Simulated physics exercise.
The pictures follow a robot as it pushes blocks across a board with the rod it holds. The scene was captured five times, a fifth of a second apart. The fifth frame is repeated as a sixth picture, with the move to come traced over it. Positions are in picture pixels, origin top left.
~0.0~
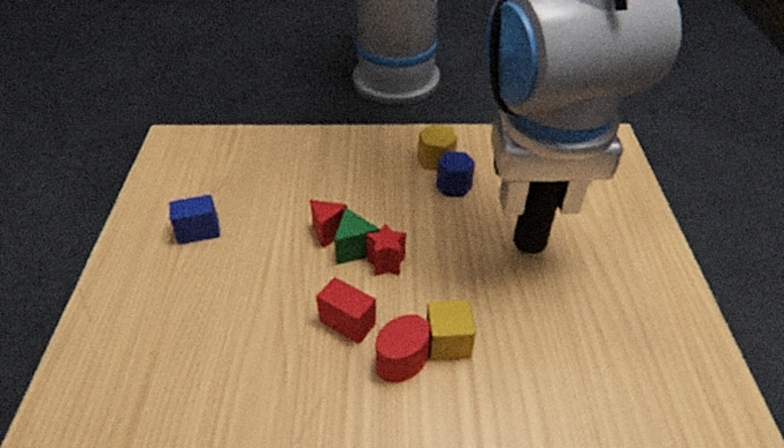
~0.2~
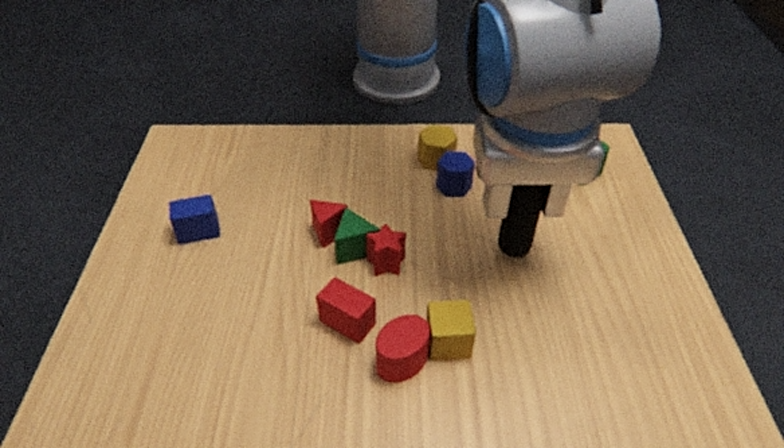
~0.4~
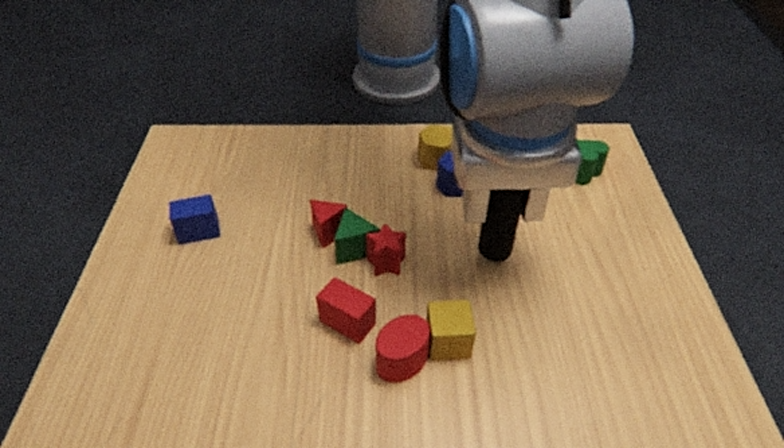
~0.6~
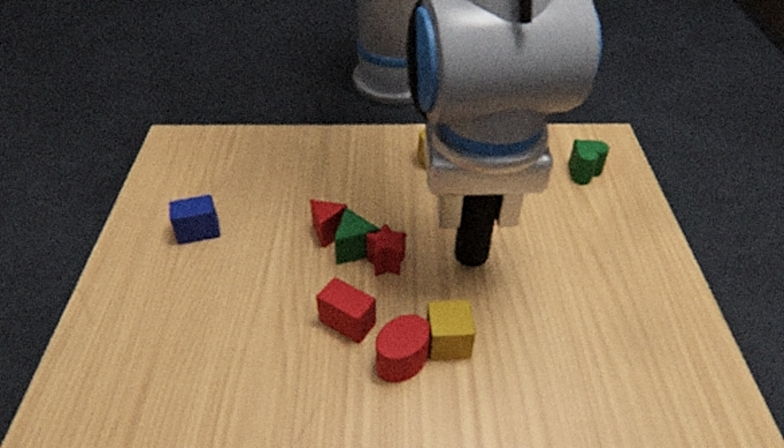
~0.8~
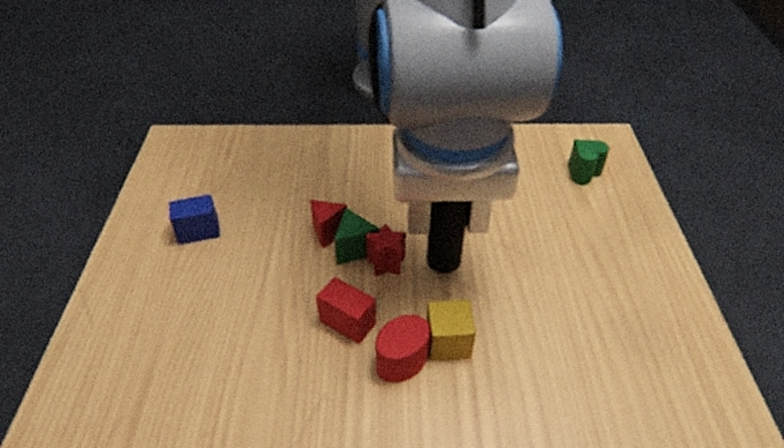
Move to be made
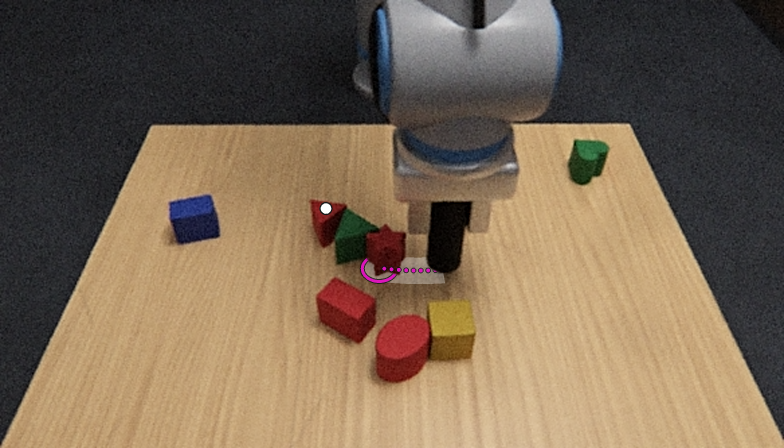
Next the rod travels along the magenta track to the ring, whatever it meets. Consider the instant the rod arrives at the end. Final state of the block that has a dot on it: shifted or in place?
Moved.
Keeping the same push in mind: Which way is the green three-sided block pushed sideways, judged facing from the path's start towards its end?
To the right.
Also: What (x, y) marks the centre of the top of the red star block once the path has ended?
Near (349, 235).
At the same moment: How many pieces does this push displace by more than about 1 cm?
Three or more blocks.
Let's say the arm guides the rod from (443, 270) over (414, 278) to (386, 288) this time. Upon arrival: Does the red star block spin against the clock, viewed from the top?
Answer: No.
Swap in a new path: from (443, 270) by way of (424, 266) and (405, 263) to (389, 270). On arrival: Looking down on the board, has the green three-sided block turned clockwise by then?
I expect so.
The line goes from (443, 270) through (411, 270) to (379, 268); the dot is on the red three-sided block.
The first path, step by step. Halfway along, rod (410, 262); green three-sided block (350, 223); red star block (380, 237).
At the end, rod (379, 260); red three-sided block (310, 199); red rectangular block unmoved; green three-sided block (325, 214), turned 25° clockwise; red star block (349, 235).
